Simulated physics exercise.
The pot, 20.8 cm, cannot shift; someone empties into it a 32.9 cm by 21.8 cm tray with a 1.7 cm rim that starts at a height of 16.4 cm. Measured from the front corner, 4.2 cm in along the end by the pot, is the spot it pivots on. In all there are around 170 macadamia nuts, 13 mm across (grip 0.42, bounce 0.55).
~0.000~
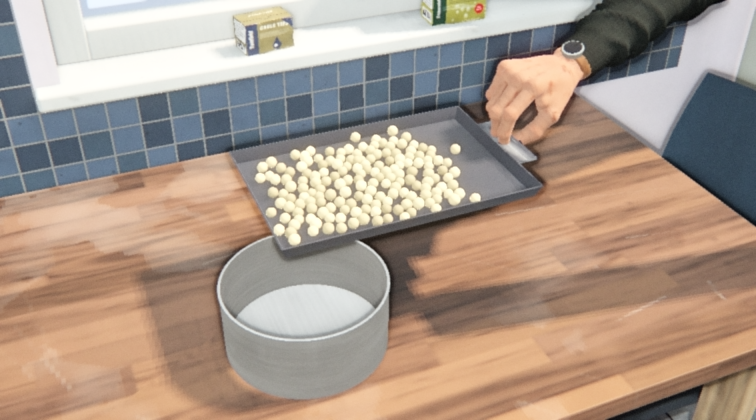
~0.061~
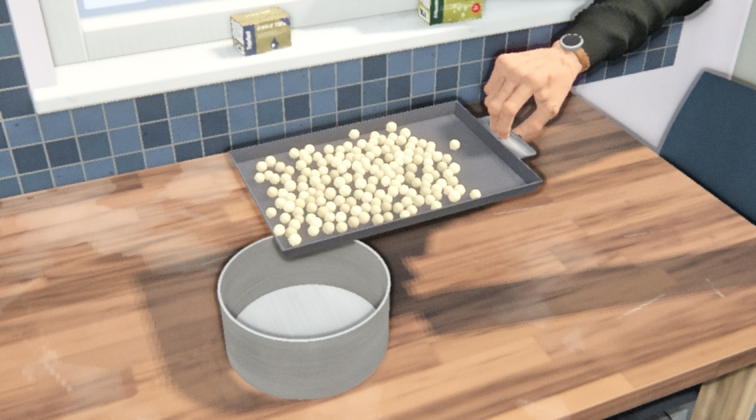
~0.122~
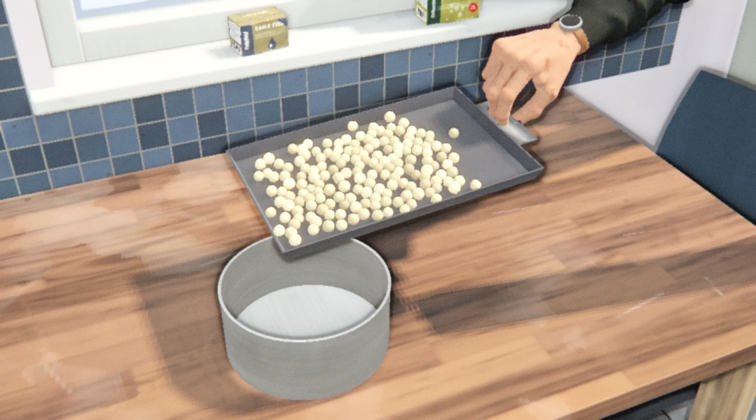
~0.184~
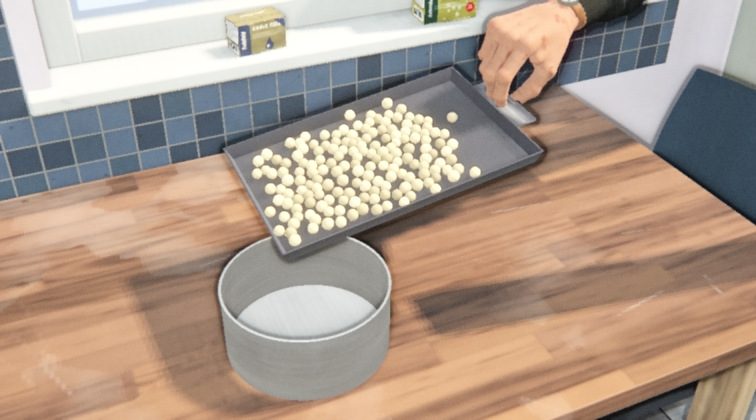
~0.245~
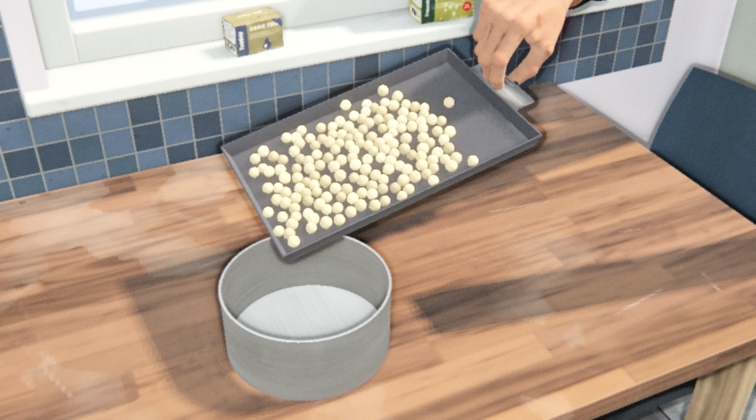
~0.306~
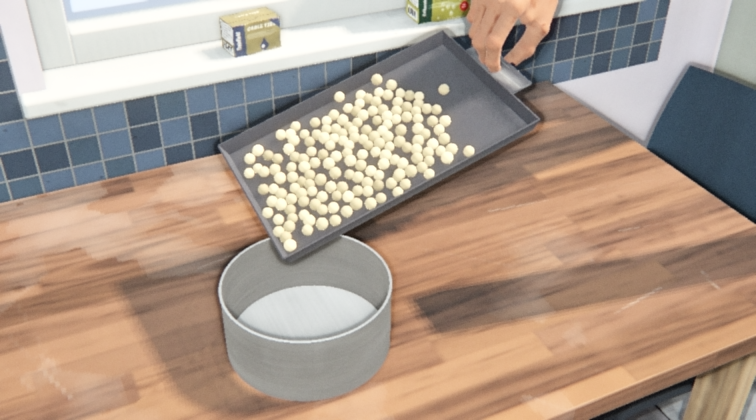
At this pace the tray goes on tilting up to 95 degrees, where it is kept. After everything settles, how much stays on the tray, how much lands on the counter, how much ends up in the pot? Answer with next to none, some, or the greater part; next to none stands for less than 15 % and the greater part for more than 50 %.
Tray: Next to none; counter: Some; pot: The greater part.
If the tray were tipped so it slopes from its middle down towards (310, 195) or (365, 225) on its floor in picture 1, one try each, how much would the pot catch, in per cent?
Approximately 45 percent, then 95 percent.
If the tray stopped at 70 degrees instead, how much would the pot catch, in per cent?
Then about 70 per cent.
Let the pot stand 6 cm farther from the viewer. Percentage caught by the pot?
I'd say some 40 per cent would end up there.
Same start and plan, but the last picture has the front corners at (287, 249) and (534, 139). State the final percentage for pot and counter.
That works out as pot 70 and counter 30.
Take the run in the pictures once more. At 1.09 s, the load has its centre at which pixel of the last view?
Around (254, 289).
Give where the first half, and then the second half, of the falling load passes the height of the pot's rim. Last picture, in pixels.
Around (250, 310), then (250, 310).
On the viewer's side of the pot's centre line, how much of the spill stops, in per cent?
Share: Some 40 %.
After 0.78 s, tilt 56 degrees; the tray holds 90 %, the pot 5 %.
After 1.09 s, tilt 79 degrees; the tray holds 35 %, the pot 35 %.
After 1.50 s, tilt 95 degrees; the tray holds 0 %, the pot 75 %.
By 2.2 s all is still; tray 0 %, counter 25 %, pot 75 %.
